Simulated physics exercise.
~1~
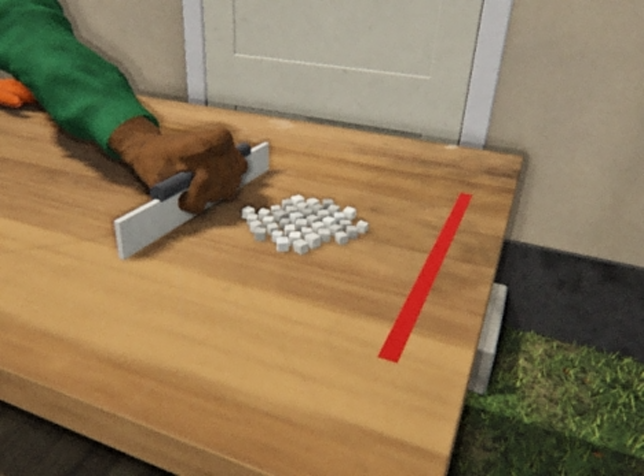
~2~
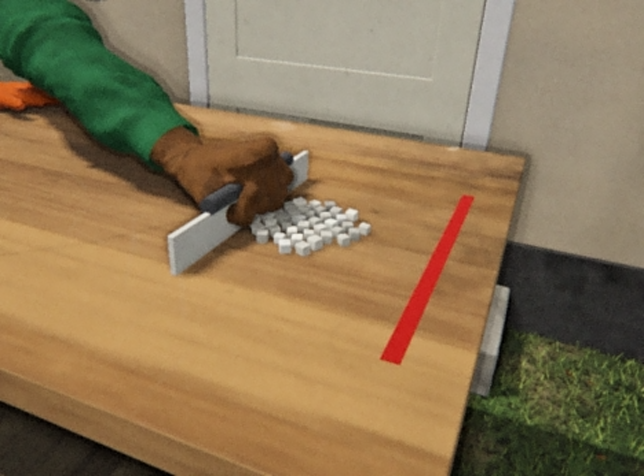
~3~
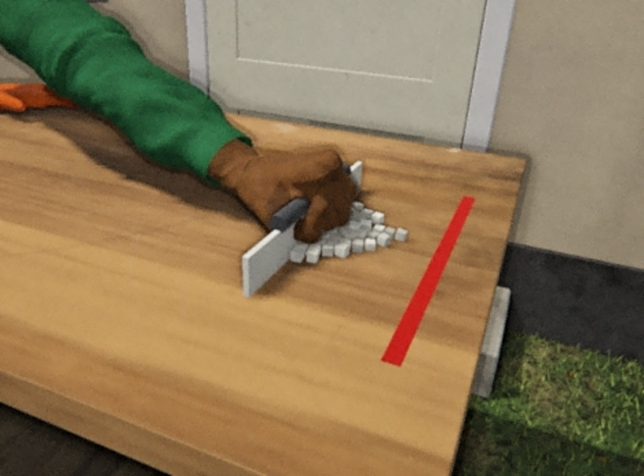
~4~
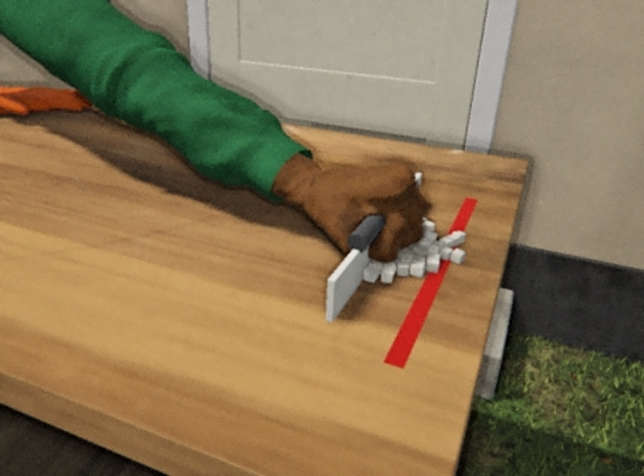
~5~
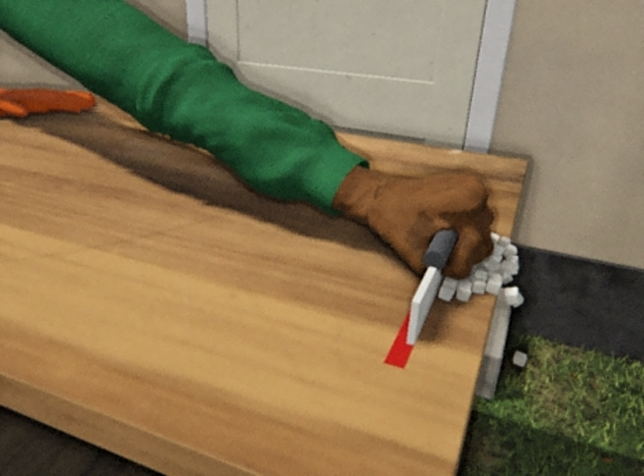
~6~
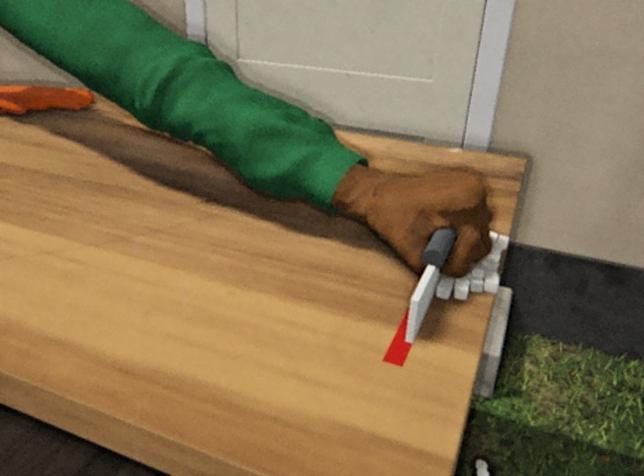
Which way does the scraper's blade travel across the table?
The blade travels to the right, pushing the white cubes toward the end of the table.
To begin with, a hand in a green sleeve holds a white-bladed scraper on a wooden table, to the left of a small heap of white cubes. The hand slides the scraper right until it meets the heap, then pushes the cubes ahead of it toward a strip of red tape near the table's end. The front cubes cross the tape while the scraper keeps moving. The scraper stops at the tape, and some cubes tumble over the edge toward the grass. At the end the scraper rests there, with most of the heap still on the table.
